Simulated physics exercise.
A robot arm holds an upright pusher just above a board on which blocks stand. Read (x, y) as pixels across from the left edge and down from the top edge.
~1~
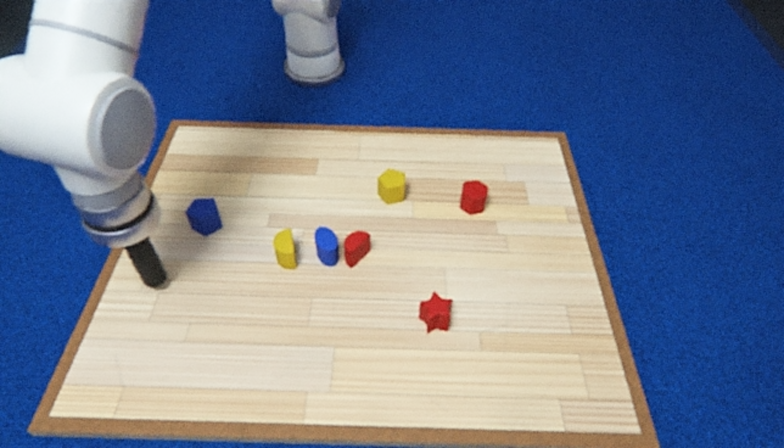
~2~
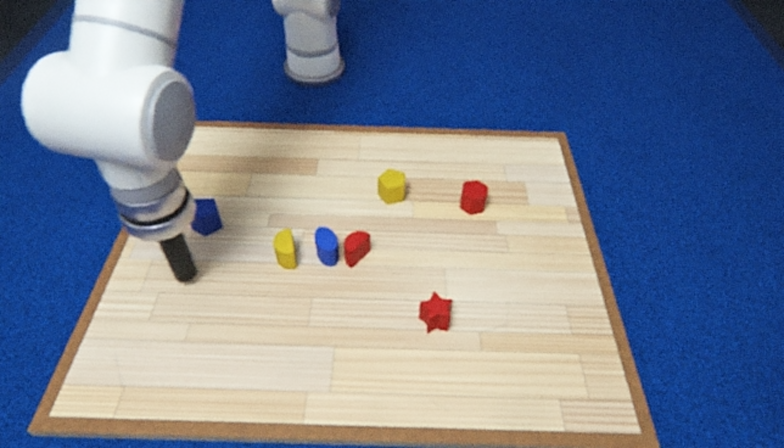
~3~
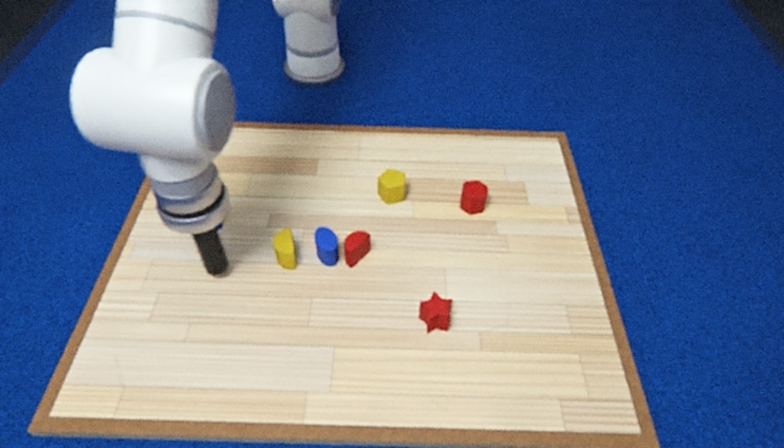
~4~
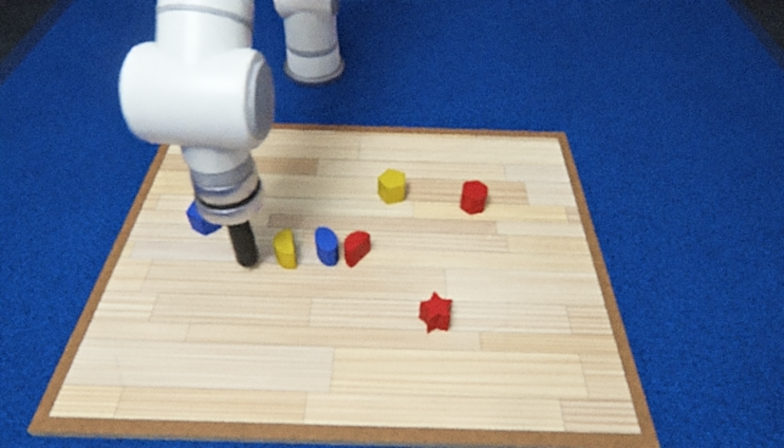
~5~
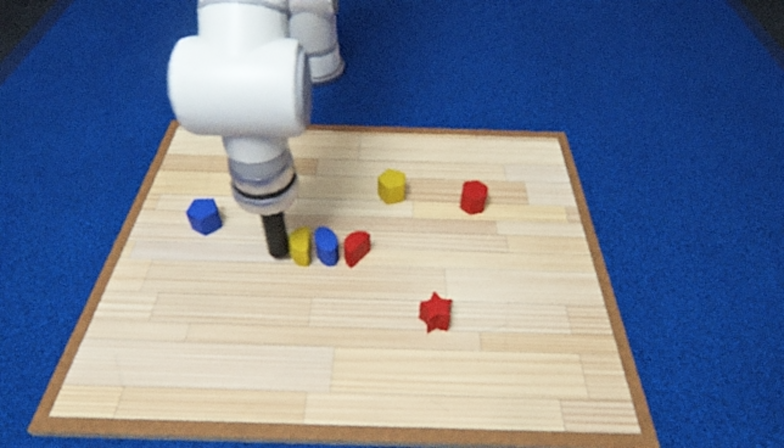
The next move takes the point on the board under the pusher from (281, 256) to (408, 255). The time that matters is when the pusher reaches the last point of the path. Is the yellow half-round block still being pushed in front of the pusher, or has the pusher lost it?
I predict the pusher still has it in front.
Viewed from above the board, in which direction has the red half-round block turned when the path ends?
It makes a counterclockwise turn.
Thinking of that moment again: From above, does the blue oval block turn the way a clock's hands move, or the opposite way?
It swings round clockwise.
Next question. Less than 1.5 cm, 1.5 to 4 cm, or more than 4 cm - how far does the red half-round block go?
Its final spot will lie more than 4 cm from the current one.
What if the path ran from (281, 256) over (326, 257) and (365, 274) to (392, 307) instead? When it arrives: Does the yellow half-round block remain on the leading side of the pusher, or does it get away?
It escapes to one side.
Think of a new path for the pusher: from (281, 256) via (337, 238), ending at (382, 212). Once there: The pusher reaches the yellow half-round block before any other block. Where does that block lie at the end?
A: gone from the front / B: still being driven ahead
Answer: A.
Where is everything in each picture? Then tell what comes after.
Pusher tip at (155, 278); block tops, yellow half-round block at (284, 241); blue oval block at (326, 238); red half-round block at (355, 239), in the first picture.
Pusher at (186, 273); blocks unchanged, in the second picture.
Pusher at (217, 267); blocks unchanged, in the third picture.
Pusher at (248, 258); blocks unchanged, in the fourth picture.
Pusher at (279, 249); yellow half-round block at (300, 238); blue oval block at (326, 238); red half-round block at (355, 239), in the fifth picture.
On the path given first. One third of the way, pusher at (323, 248); yellow half-round block at (344, 237); blue oval block at (364, 239), turned 15° clockwise; red half-round block at (385, 239), turned 20° anticlockwise.
Two thirds of the way, pusher at (366, 248); yellow half-round block at (388, 238); blue oval block at (406, 244), turned 30° clockwise; red half-round block at (427, 240), turned 65° anticlockwise.
At the end, pusher at (408, 248); yellow half-round block at (431, 241), turned 30° clockwise; blue oval block at (447, 252), turned 50° clockwise; red half-round block at (470, 245), turned 100° anticlockwise.
